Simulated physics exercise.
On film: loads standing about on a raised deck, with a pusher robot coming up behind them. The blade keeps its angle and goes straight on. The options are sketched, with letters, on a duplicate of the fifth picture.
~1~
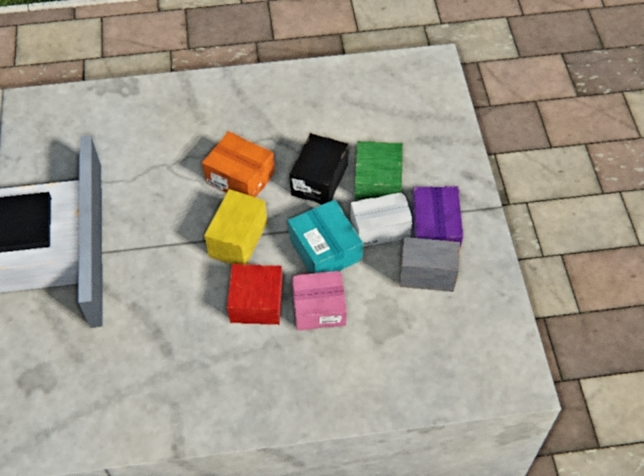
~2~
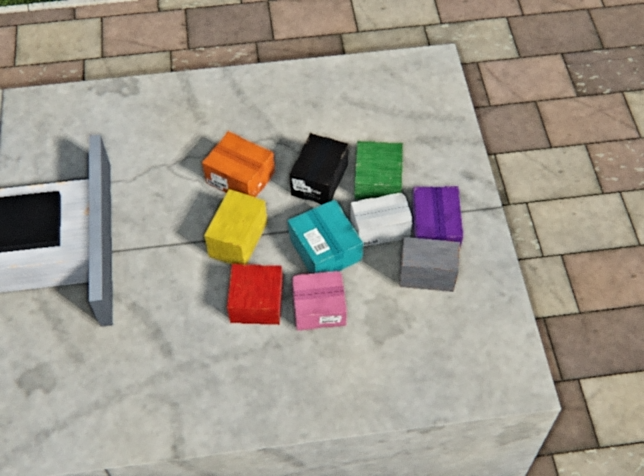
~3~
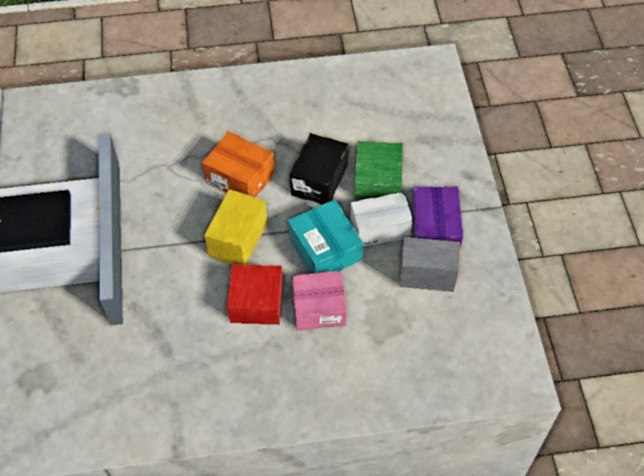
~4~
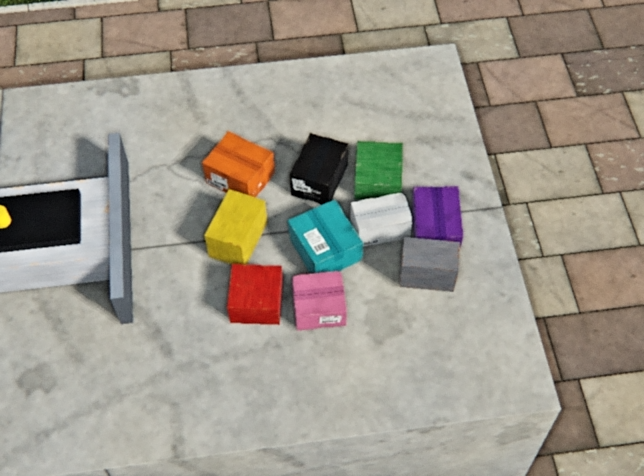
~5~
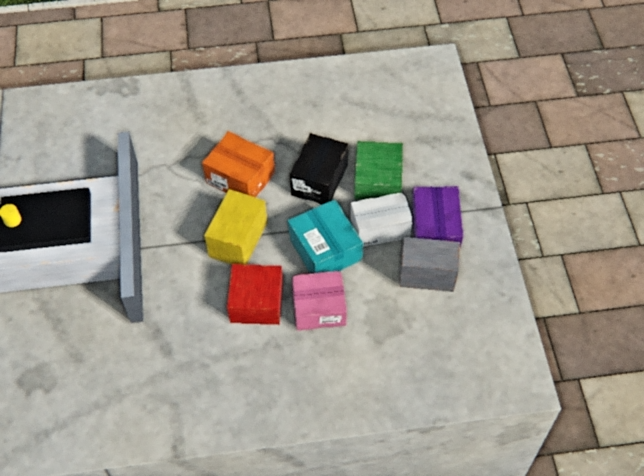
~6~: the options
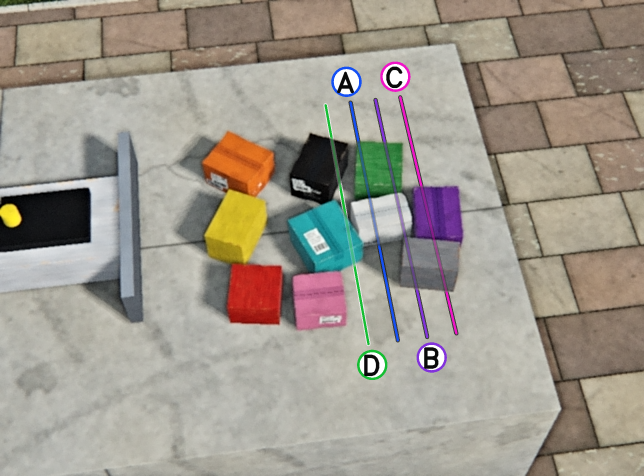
A flat grey-fronted pusher robot crept slowly to the right across a pale stone deck toward a cluster of colourful boxes, which all stayed still, and a gap remained between them.
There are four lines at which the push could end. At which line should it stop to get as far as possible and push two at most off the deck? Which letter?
A.
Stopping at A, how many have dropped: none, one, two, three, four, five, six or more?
One.
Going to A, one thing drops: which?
The purple parcel goes over.
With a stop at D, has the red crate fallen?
By then, no.
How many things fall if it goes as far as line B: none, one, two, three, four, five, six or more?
Four.
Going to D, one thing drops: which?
The purple parcel goes over.
On the marked copy, A at (372, 212); B at (399, 209); C at (426, 205); D at (345, 215).
Following A. Soon after the start, robot (143, 208); orange parcel (256, 166); yellow crate (249, 227).
Later, robot (233, 198); purple parcel (483, 209); grey crate (449, 263).
In the end, robot (298, 190); purple parcel over the edge; grey crate (514, 255); one fallen.
As for the rest, B drops four; C drops four; D is within the limit but short.
